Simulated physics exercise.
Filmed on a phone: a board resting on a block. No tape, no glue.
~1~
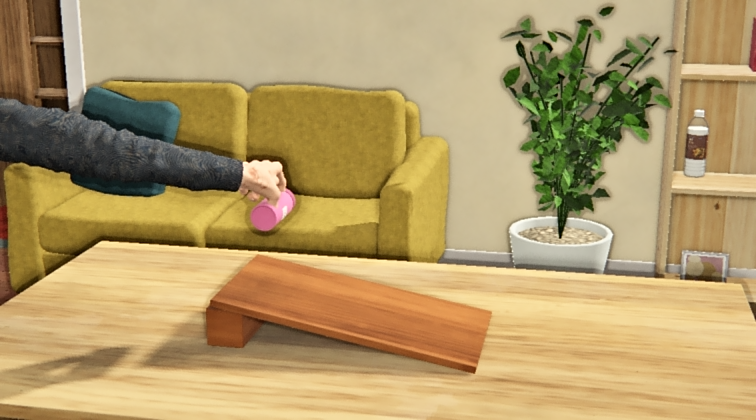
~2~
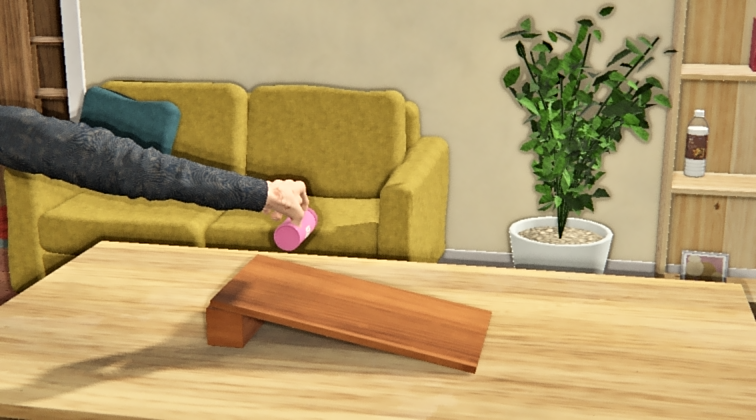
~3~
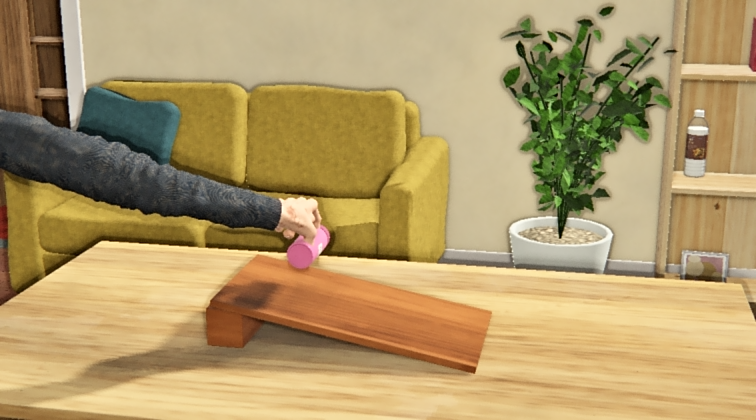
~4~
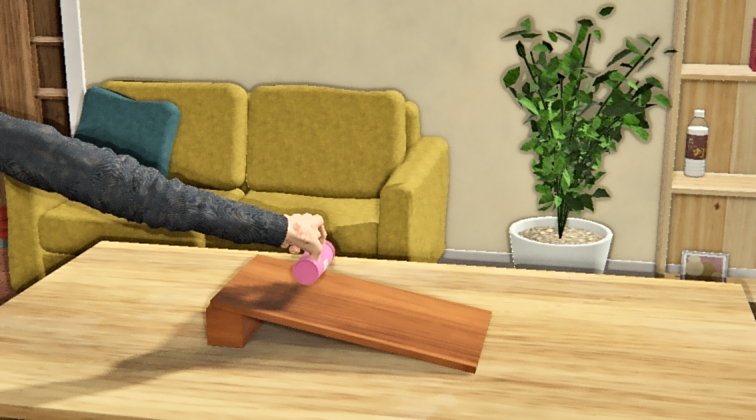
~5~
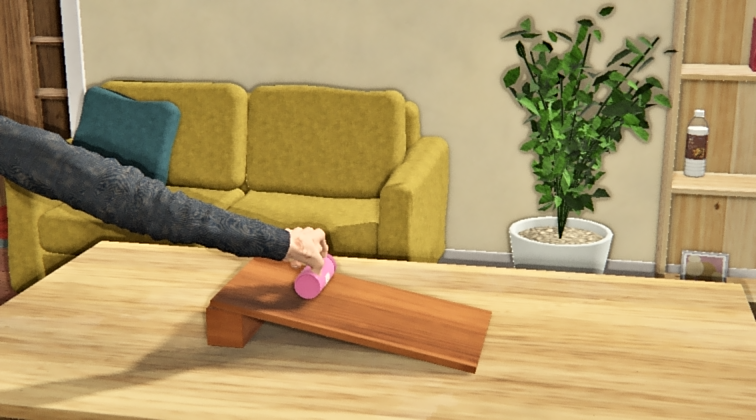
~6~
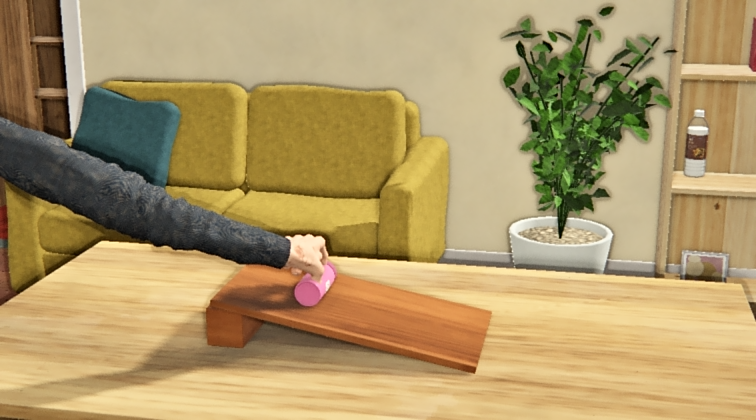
In a living room, a hand lowers a pink shaker onto a sloping wooden board.
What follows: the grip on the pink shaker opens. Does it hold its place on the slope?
As it turns out, it goes downhill.
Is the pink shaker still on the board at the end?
It comes off the board.
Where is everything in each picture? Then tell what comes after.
In the first frame, on its way; pink shaker (274, 209).
In the second frame, on its way; pink shaker (296, 228).
In the third frame, on its way; pink shaker (309, 246).
In the fourth frame, on its way; pink shaker (315, 262).
In the fifth frame, on its way; pink shaker (316, 275).
In the sixth frame, set down, still held; pink shaker (316, 282).
Then, 0.80 s later than the last frame, pink shaker moved well along near (438, 312).
Then, 1.20 s later than the last frame, pink shaker now off the board.
Then, 1.70 s later than the last frame, things are still on the move.
Then, 2.00 s later than the last frame, as before.
When it is over, off the board, pink shaker. The pink shaker slides or rolls down.
